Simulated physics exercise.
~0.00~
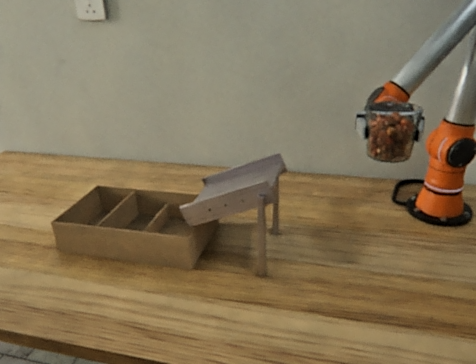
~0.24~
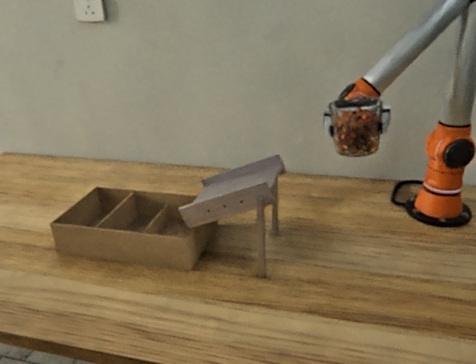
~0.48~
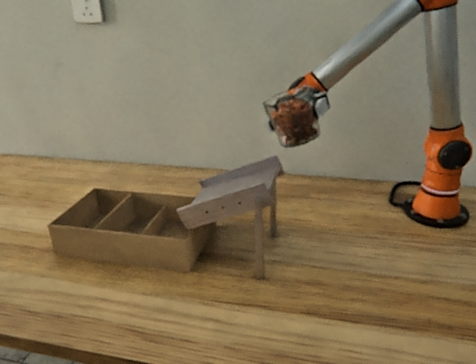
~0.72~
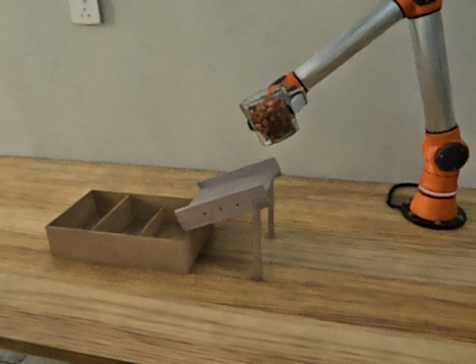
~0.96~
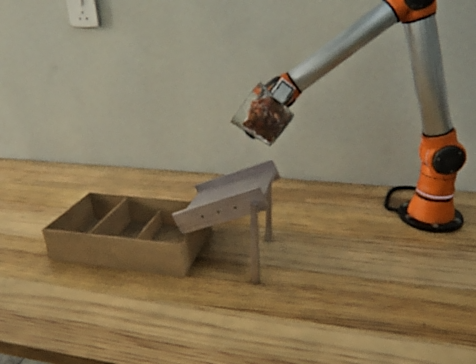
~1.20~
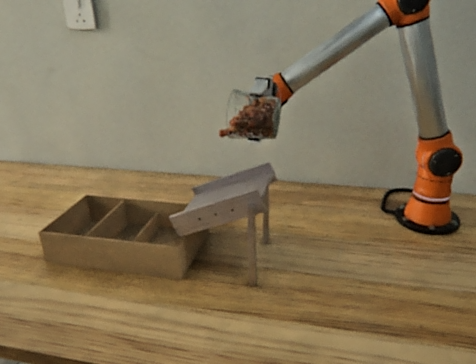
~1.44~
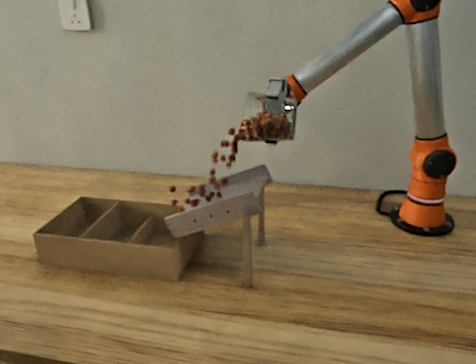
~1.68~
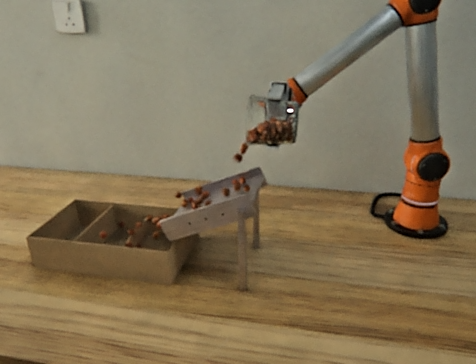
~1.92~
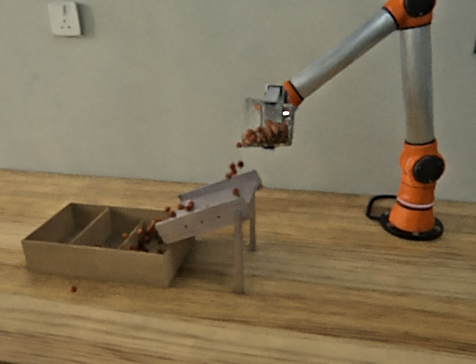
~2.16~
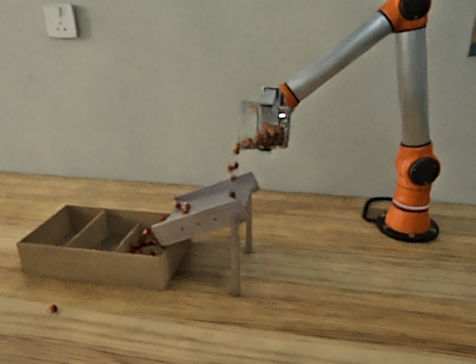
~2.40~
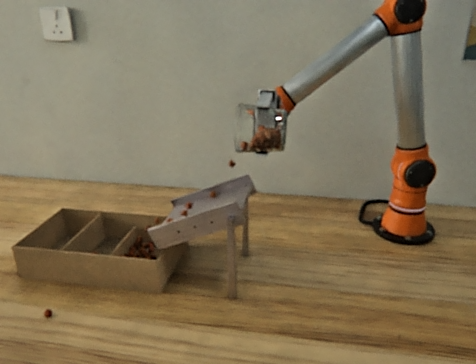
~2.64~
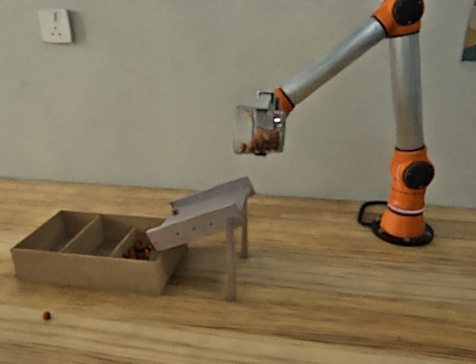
Robot arm swinging a clear beaker left and tipping hazelnuts down a chute into a divided box, some staying in the beaker.
